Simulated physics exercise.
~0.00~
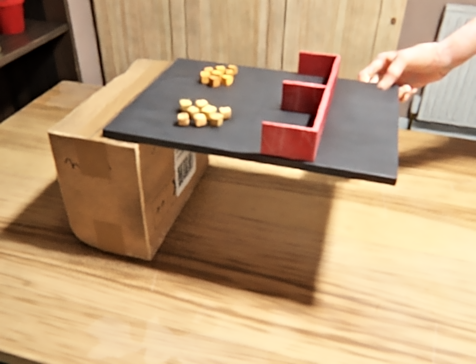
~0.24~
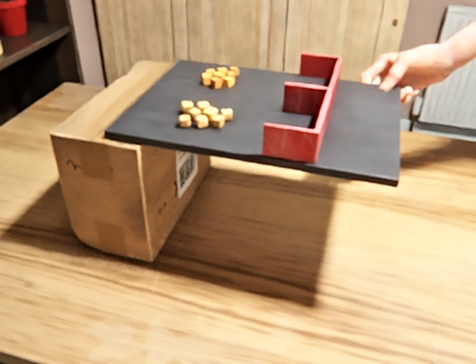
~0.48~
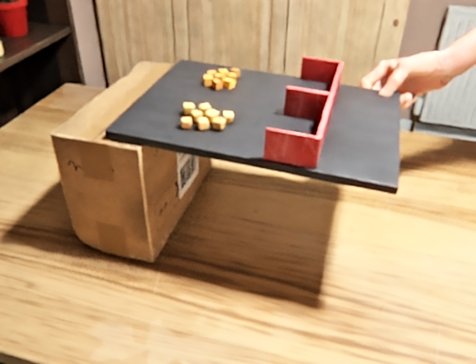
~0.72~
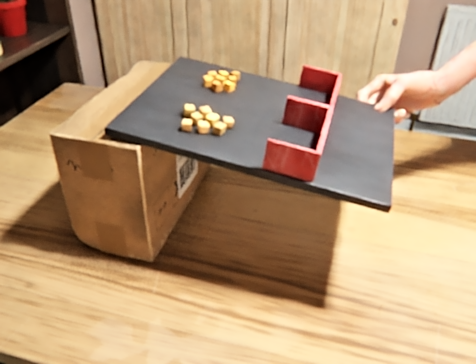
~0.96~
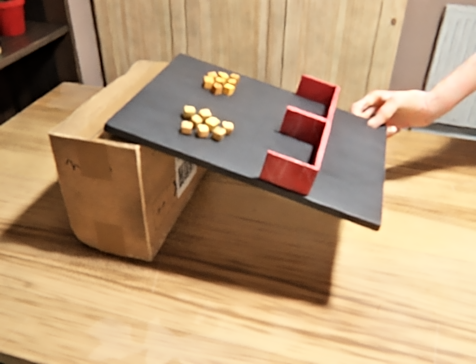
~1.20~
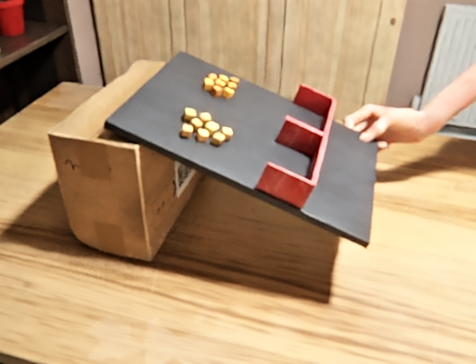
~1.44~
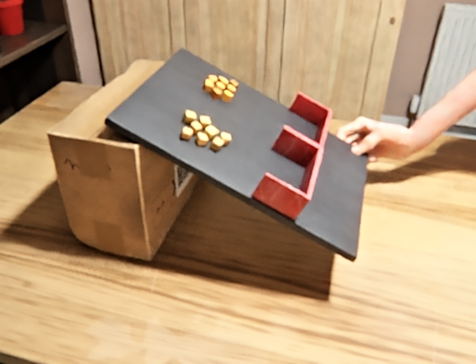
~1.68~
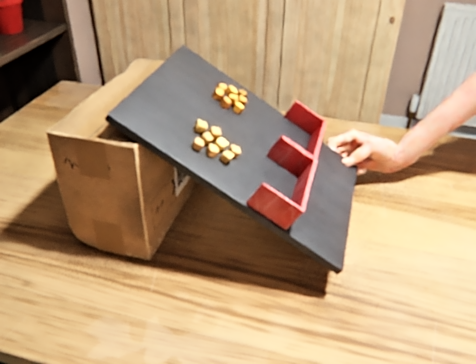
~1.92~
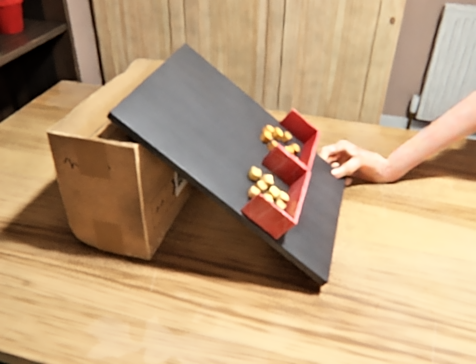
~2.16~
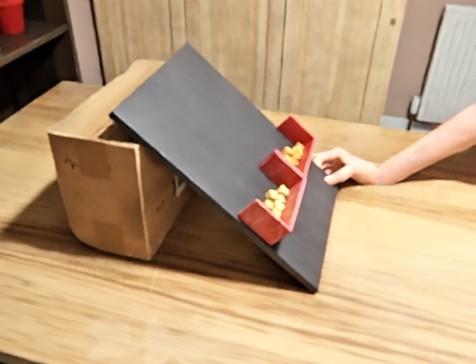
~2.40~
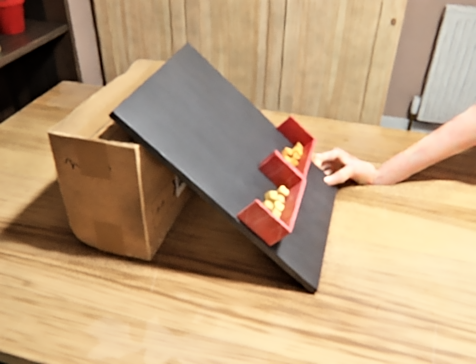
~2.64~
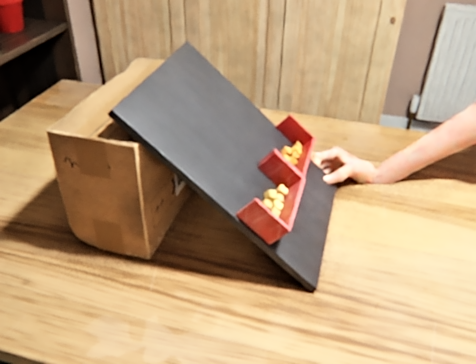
A black board lies almost level above a wooden table, its left end on a cardboard box and its right end held by a hand, seen from slightly above in a room with wooden doors behind. Two clusters of small yellowish pieces sit towards the left, with an upright red barrier divided into compartments to their right. The hand lowers the right end, and the board tilts steadily while the pieces at first stay put. As it steepens, both clusters slide down towards the barrier. The board comes to rest sloping to the table, each cluster gathered in its own red compartment, the hand still there.
